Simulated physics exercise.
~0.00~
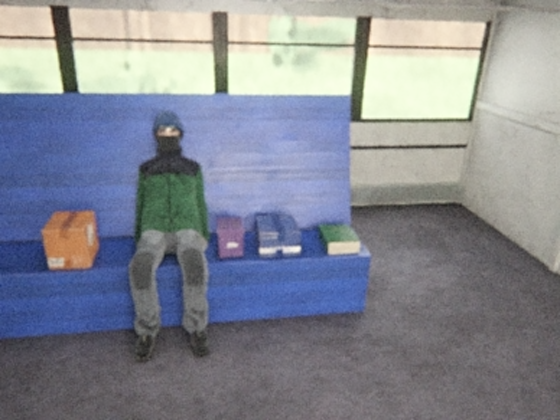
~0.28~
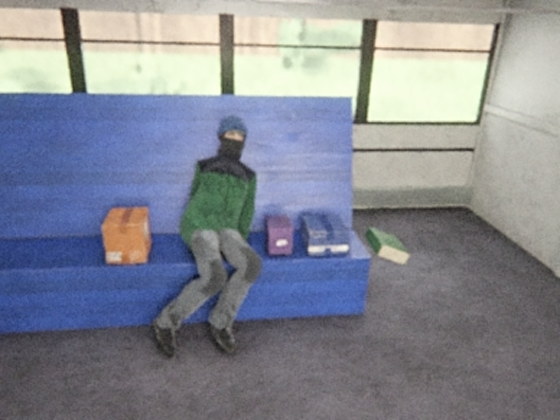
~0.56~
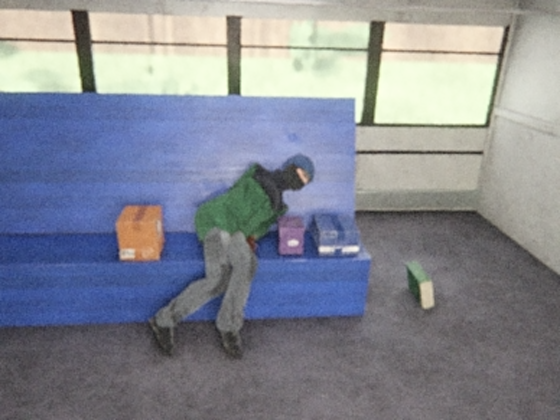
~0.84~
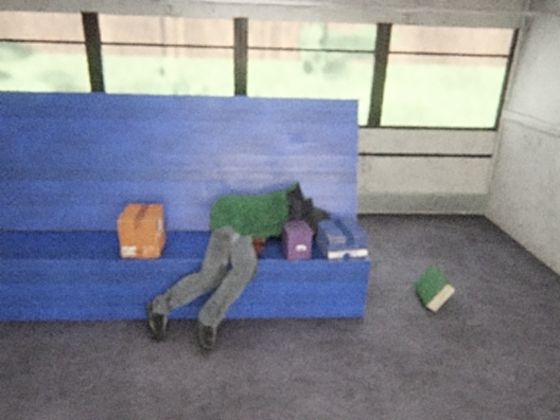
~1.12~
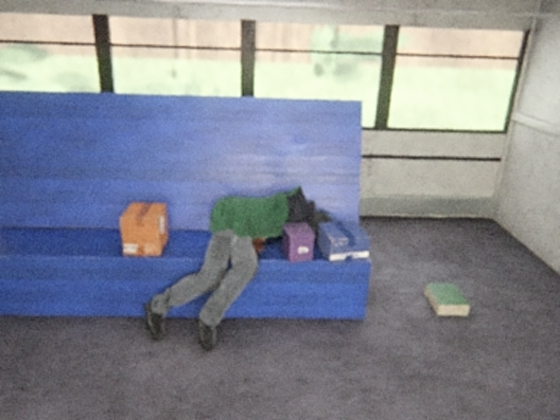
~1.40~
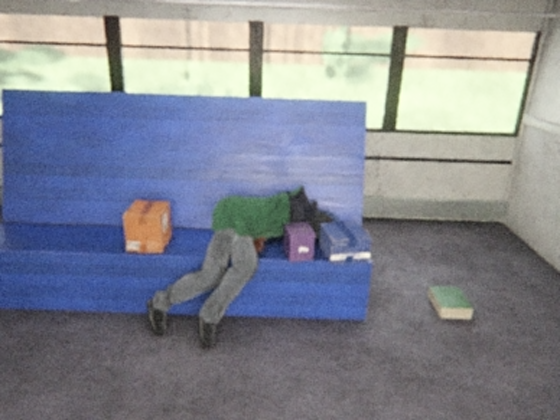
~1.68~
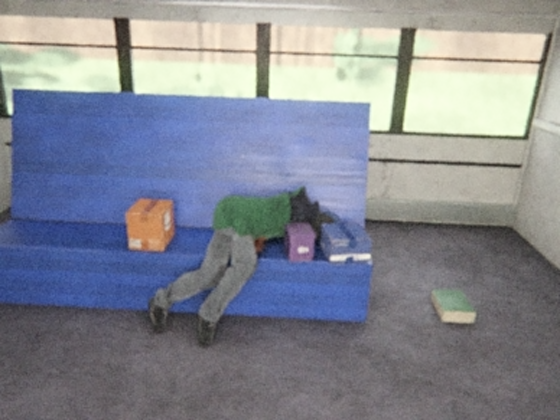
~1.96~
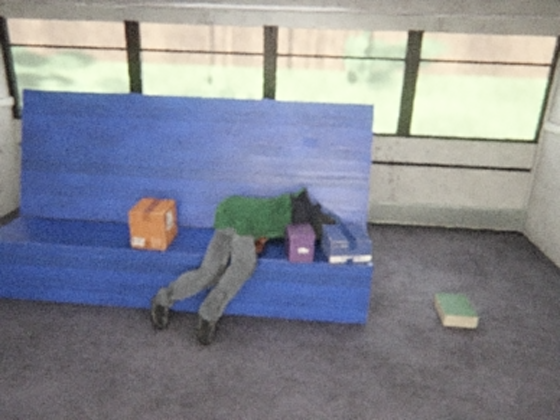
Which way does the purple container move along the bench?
The purple container moves to the right along the bench, toward the end where the green item drops off.
